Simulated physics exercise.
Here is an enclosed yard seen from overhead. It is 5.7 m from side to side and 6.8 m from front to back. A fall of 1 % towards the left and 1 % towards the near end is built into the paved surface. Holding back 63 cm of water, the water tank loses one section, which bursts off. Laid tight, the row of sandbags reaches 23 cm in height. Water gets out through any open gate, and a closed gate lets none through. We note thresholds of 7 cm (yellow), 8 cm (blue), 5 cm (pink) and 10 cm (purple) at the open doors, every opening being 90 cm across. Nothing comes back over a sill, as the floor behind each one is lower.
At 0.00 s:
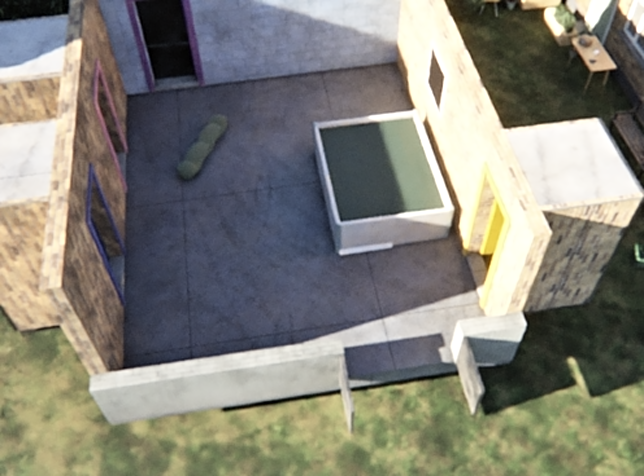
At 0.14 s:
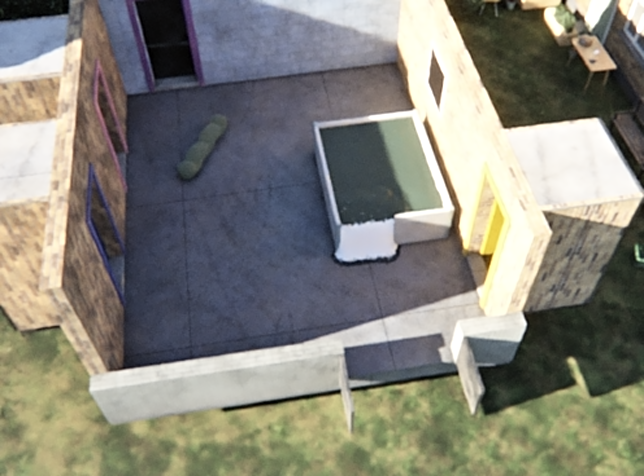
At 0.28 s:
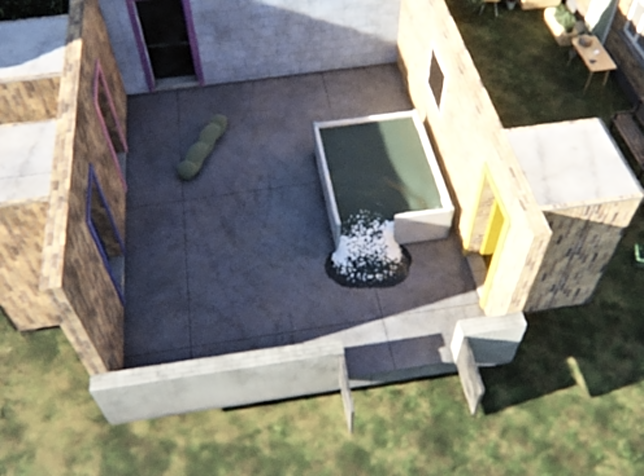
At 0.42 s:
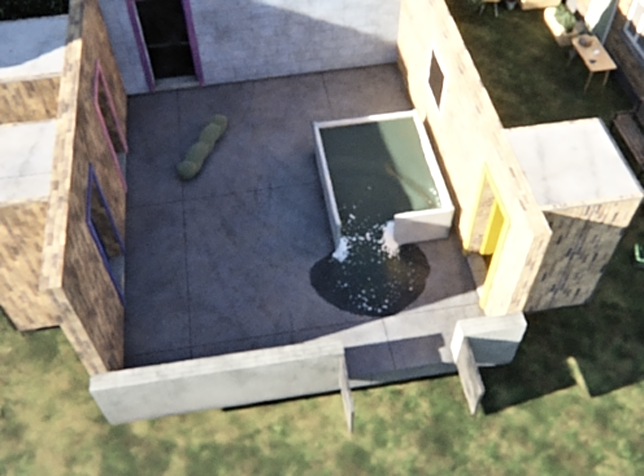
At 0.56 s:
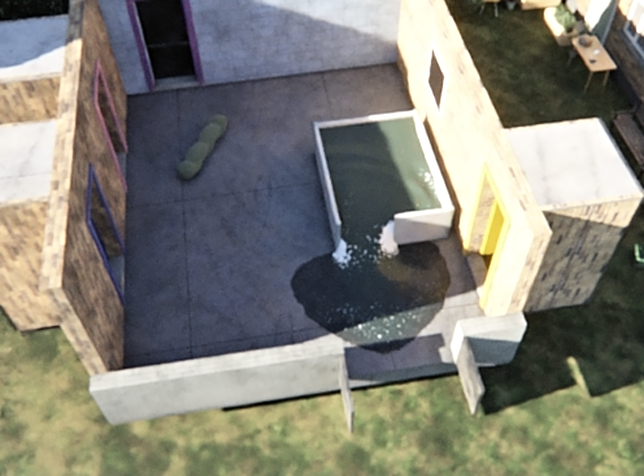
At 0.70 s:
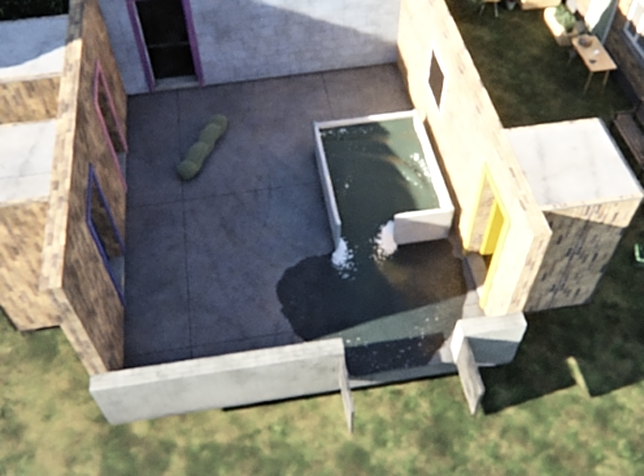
At the start, a square tank of dark water stands still in a walled yard beside a green row of sandbags. A near section gives way and water gushes out, foaming white, then spreads across the paving in a widening dark pool that reaches the open gate in the near wall.
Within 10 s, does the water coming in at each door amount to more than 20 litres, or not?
At the yellow door: Not more than 20 litres. At the blue door: Not more than 20 litres. At the pink door: Not more than 20 litres. At the purple door: Not more than 20 litres.
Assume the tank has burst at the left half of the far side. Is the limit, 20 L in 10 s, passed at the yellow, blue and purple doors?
Yellow short, blue short, purple beyond.
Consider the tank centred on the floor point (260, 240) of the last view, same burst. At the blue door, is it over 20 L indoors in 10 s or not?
Against that limit: Blue below.
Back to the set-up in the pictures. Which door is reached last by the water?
I'd say the purple one.
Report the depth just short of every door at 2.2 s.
In cm: Yellow 4, blue 0, pink 0, purple 0.
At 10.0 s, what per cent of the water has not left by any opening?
50 %.
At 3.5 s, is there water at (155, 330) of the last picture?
Looks like it's submerged.
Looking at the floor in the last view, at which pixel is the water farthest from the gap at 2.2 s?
I'd put it near pixel (124, 397) of the last picture.
After 1.4 s water covers 20 % of the floor and is deepest (39 cm) near (363, 252); yellow door 4 cm at the sill, 0 L in, blue door not reached, pink door not reached, purple door not reached.
After 2.2 s water covers 25 % of the floor and is deepest (32 cm) near (352, 253); yellow door 4 cm at the sill, 0 L in, blue door not reached, pink door not reached, purple door not reached.
After 3.5 s water covers 30 % of the floor and is deepest (24 cm) near (136, 395); yellow door 4 cm at the sill, 0 L in, blue door 6 cm at the sill, 0 L in, pink door not reached, purple door not reached.
After 6.0 s water covers 55 % of the floor and is deepest (16 cm) near (124, 397); yellow door 2 cm at the sill, 1 L in, blue door 6 cm at the sill, 0 L in, pink door 3 cm at the sill, 0 L in, purple door not reached.
After 10.0 s water covers 80 % of the floor and is deepest (10 cm) near (124, 397); yellow door 2 cm at the sill, 1 L in, blue door 5 cm at the sill, 0 L in, pink door 5 cm at the sill, 0 L in, purple door 4 cm at the sill, 0 L in.
